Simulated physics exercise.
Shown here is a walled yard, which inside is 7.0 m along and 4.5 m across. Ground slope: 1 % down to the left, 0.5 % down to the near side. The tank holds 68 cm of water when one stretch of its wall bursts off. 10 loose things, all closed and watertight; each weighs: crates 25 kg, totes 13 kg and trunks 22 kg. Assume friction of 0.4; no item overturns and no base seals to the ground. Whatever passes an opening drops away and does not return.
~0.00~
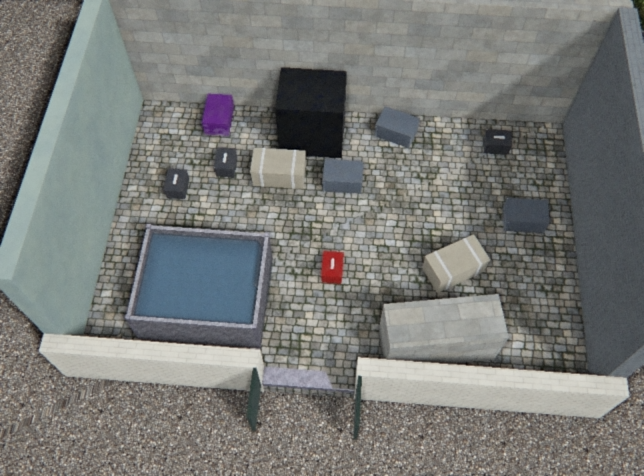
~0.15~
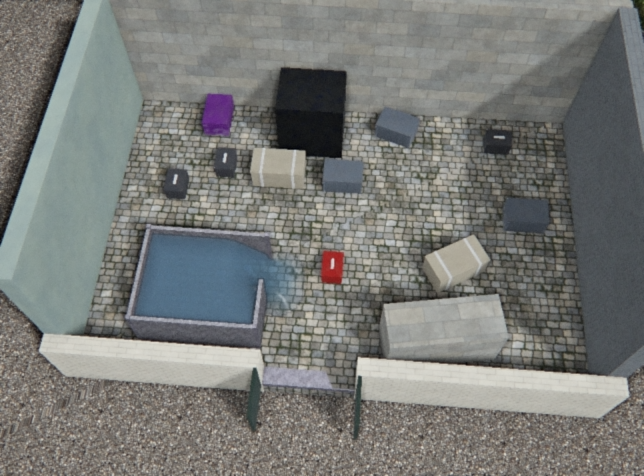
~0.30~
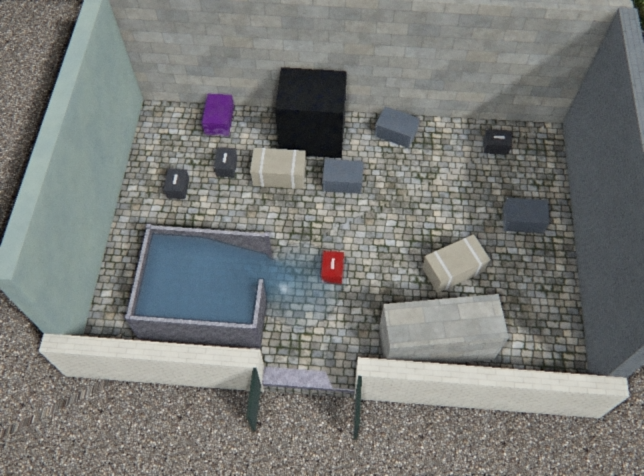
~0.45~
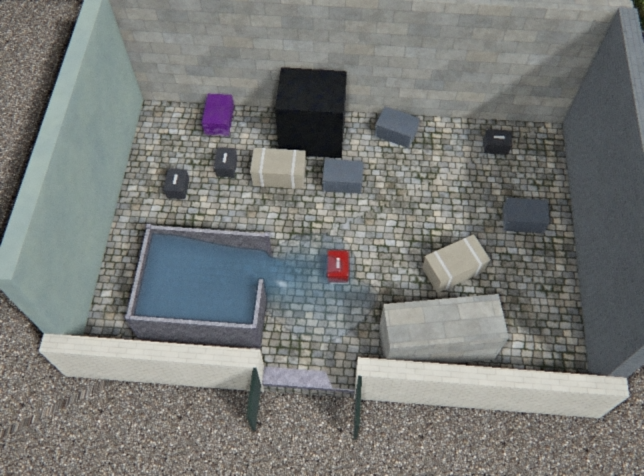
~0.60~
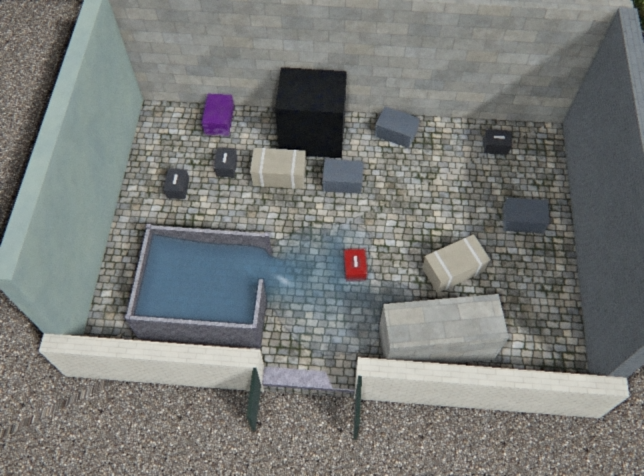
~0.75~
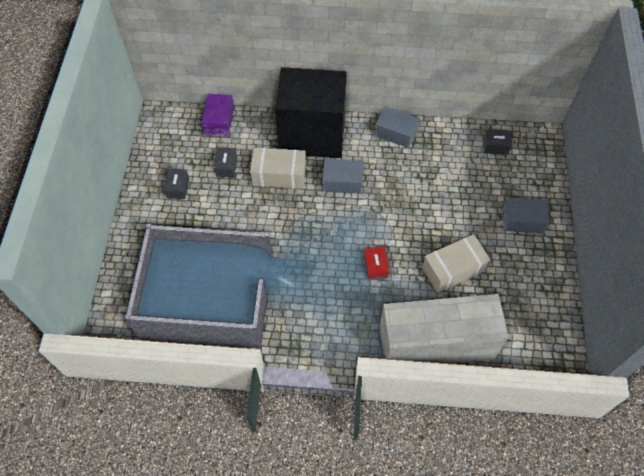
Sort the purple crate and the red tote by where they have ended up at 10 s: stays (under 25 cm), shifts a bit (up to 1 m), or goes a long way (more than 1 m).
At 10 s, the purple crate stays, the red tote goes a long way.
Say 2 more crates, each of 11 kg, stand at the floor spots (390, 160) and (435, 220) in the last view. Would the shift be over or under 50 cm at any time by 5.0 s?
Order kept: Falls short, exceeds it.
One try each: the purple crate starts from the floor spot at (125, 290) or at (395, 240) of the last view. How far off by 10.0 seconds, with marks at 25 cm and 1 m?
In turn: It stays put; it ends far away.
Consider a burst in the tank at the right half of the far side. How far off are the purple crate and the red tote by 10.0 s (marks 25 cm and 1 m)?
The purple crate is swept away, the red tote hardly moves.
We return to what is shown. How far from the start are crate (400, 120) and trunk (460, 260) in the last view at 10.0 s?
First 60 cm, then 150 cm.
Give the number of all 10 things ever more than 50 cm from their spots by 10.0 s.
That comes to 5.
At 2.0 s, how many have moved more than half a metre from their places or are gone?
Answer: 2.
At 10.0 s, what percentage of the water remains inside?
Around 90 per cent of the water is still in there.
After 2.0 s the purple crate is near (217, 109), 0.0 m from its start, aground; the red tote is near (483, 240), 2.2 m from its start, aground; 0 of 10 are out; 0 afloat.
After 4.5 s the purple crate is near (217, 109), 0.0 m from its start, aground; the red tote is near (521, 202), 3.0 m from its start, aground; 0 of 10 are out; 3 afloat.
After 7.0 s the purple crate is near (217, 109), 0.0 m from its start, aground; the red tote is near (519, 201), 3.0 m from its start, aground; 0 of 10 are out; 1 afloat.
After 10.0 s the purple crate is near (217, 109), 0.0 m from its start, aground; the red tote is near (519, 201), 3.0 m from its start, aground; 0 of 10 are out; 1 afloat.
